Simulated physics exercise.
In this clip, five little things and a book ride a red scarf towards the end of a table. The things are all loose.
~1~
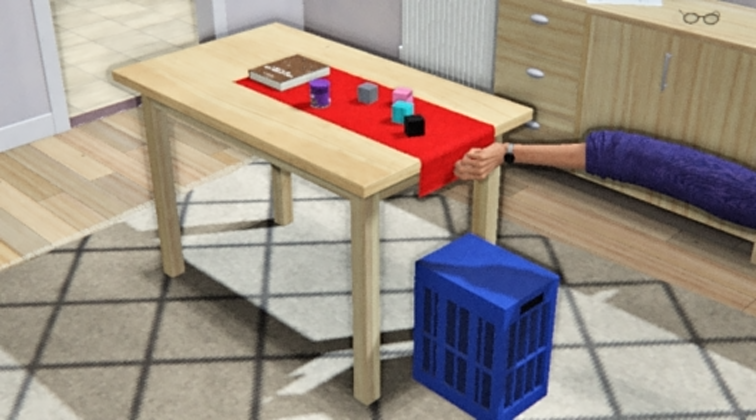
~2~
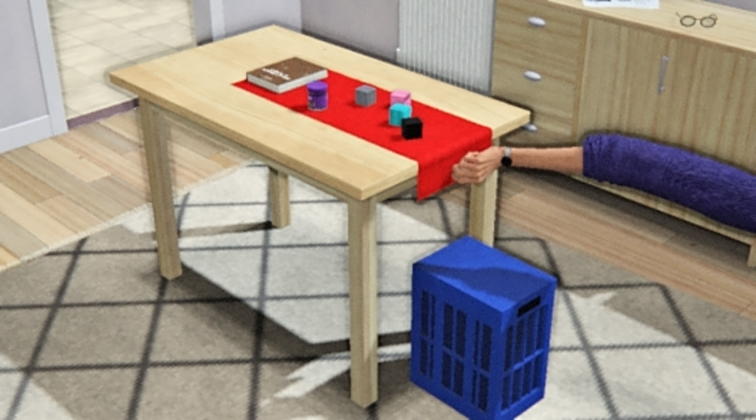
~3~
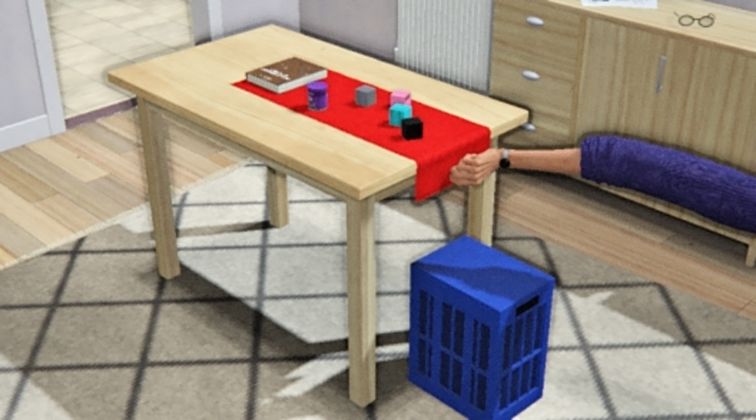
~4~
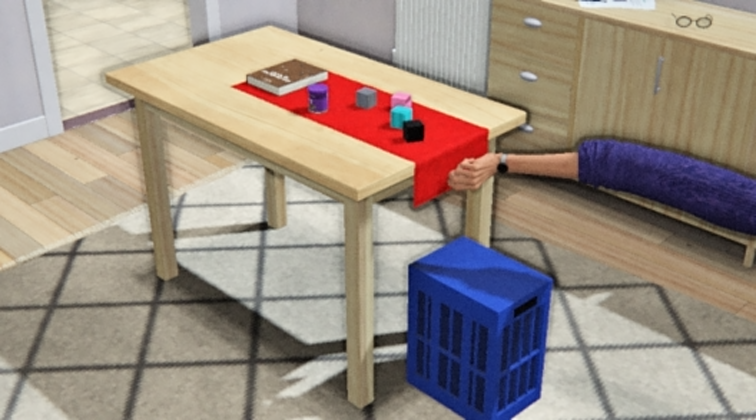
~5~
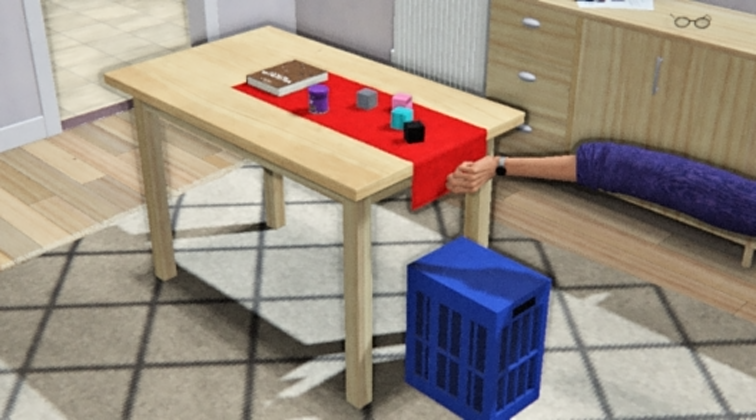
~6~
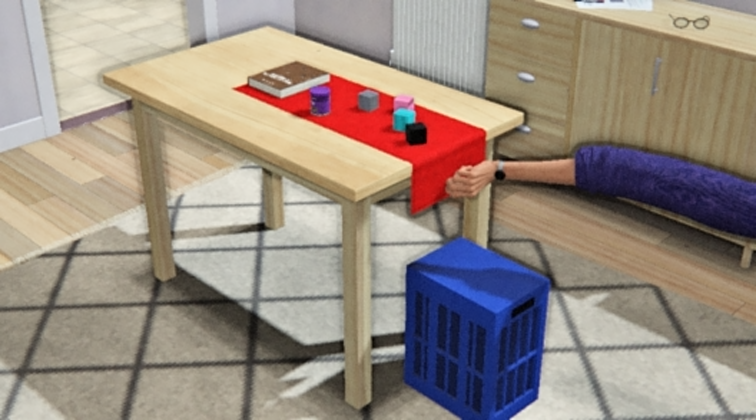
A hand in a purple sleeve held the end of a red scarf on a wooden table and drew it slightly downward, while the book, purple can and four small cubes on it barely shifted.
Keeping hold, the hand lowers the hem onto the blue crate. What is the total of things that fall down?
The total lost is two.
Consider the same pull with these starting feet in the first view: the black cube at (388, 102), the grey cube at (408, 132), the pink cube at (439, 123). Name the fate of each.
Final state: The black cube is still in place, the grey cube is no longer up, the pink cube is no longer up.
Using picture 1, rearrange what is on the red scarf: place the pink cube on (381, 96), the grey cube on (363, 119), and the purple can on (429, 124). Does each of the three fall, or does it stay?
Each in turn: The pink cube stays aloft, the grey cube stays aloft, the purple can goes down.
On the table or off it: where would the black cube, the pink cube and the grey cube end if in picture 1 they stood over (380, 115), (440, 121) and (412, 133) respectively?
Result - black cube retained; pink cube lost; grey cube lost.
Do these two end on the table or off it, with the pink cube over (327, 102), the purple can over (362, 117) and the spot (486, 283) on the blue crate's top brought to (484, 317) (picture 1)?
So the pink cube stays there, and the purple can leaves.
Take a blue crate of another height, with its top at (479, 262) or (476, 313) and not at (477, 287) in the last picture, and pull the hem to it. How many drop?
The numbers are 1 and 3.
A little later, hem near (449, 215); all still up.
Next, hem near (449, 244); black cube gone.
Later still, hem on the crate; black cube and turquoise cube gone.
When it is over, hem on the crate; black cube and turquoise cube gone. The table loses two.
